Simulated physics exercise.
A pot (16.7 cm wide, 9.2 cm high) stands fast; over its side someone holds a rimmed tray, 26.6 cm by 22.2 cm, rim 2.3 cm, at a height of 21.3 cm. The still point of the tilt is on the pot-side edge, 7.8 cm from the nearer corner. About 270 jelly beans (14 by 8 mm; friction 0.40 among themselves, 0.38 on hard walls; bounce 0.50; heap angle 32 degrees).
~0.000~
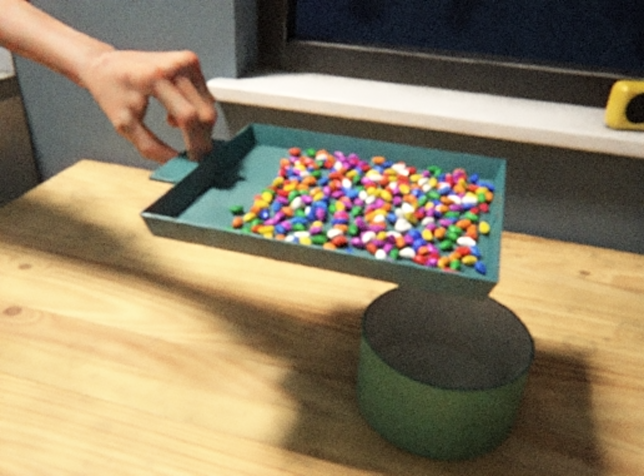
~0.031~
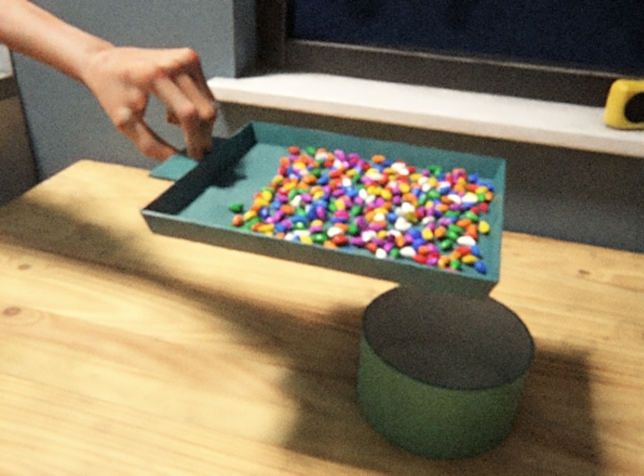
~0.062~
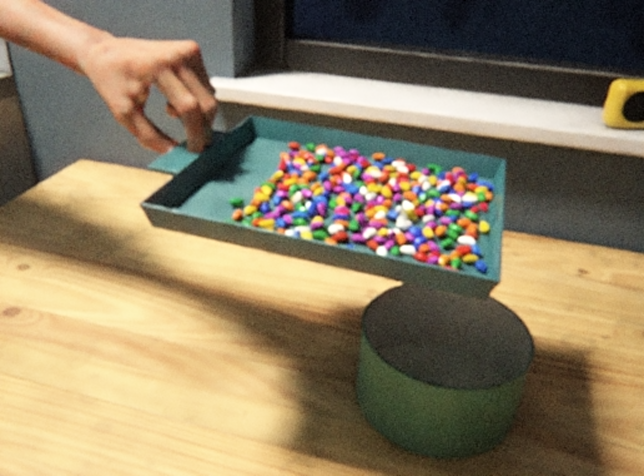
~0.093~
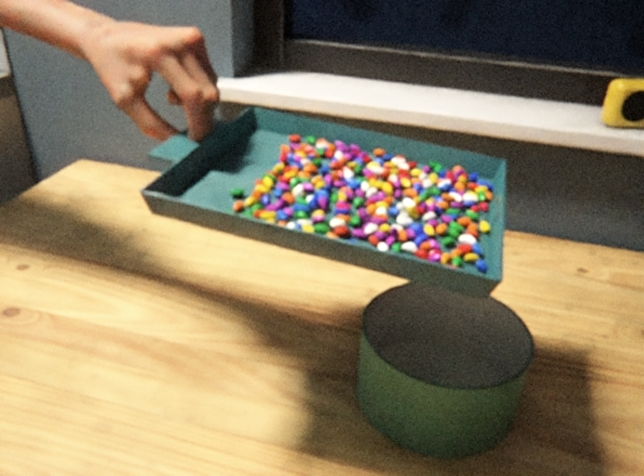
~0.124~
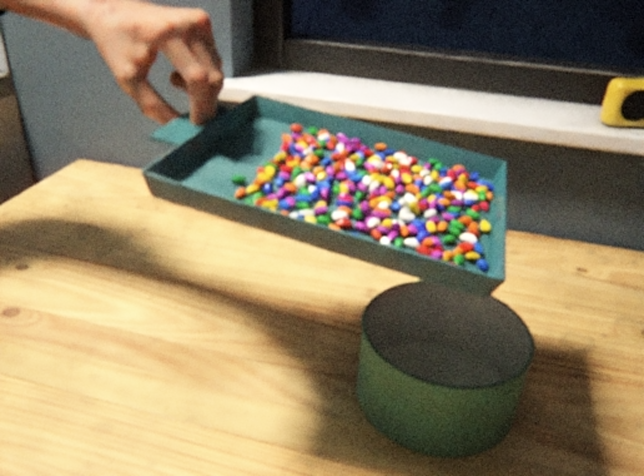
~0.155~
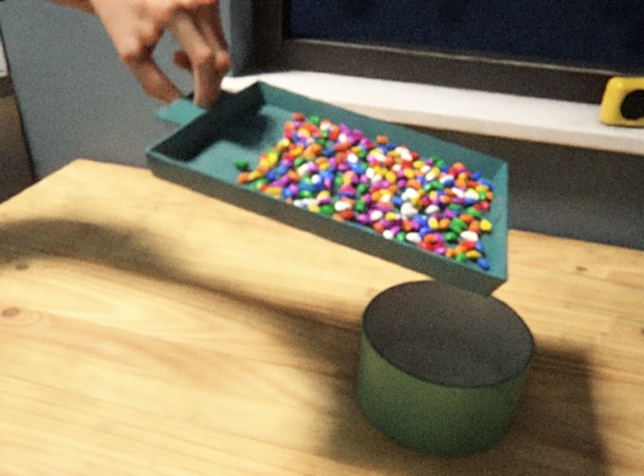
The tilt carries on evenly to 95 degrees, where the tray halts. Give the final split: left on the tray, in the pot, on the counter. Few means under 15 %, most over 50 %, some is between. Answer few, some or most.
Tray: Few, pot: Some, counter: Most.
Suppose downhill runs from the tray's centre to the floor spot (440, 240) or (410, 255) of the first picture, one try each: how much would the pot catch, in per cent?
About 0 and 0 per cent.
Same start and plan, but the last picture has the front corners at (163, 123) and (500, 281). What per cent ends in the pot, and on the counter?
Pot 5, counter 95.
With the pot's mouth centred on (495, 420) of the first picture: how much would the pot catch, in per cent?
About 25 per cent.
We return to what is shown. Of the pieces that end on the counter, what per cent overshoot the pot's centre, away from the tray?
Some 100 per cent.
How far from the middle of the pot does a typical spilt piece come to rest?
About 20 cm.
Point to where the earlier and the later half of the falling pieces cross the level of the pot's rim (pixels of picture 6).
At about (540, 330), then at (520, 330).
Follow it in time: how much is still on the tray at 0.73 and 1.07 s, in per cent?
About 65, 0.
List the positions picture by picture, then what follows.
The first picture shows tray tilt 0 degrees, front corners at (150, 211) and (489, 275); middle of the pieces at (371, 201); pot at (447, 330).
The second picture shows tray tilt 0 degrees, front corners at (150, 209) and (490, 274); middle of the pieces at (371, 199).
The third picture shows tray tilt 2 degrees, front corners at (150, 201) and (491, 274); middle of the pieces at (372, 197).
The fourth picture shows tray tilt 4 degrees, front corners at (151, 189) and (493, 273), lowest corner right back; middle of the pieces at (373, 192).
The fifth picture shows tray tilt 8 degrees, front corners at (153, 171) and (496, 273), lowest corner right back; middle of the pieces at (375, 186).
The sixth picture shows tray tilt 11 degrees, front corners at (157, 151) and (499, 272), lowest corner right back; middle of the pieces at (378, 180); pot at (447, 327). The tray's pace is about 120 degrees a second.
Then, at 0.50 s, tilt 53 degrees; the tray holds 100 %, the pot 0 %.
After 0.73 s, tilt 80 degrees; the tray holds 65 %, the pot 0 %.
Then, at 1.07 s, tilt 95 degrees; the tray holds 0 %, the pot 20 %.
In the end, at 2.4 s, tray 0 %, pot 25 %, counter 75 %.
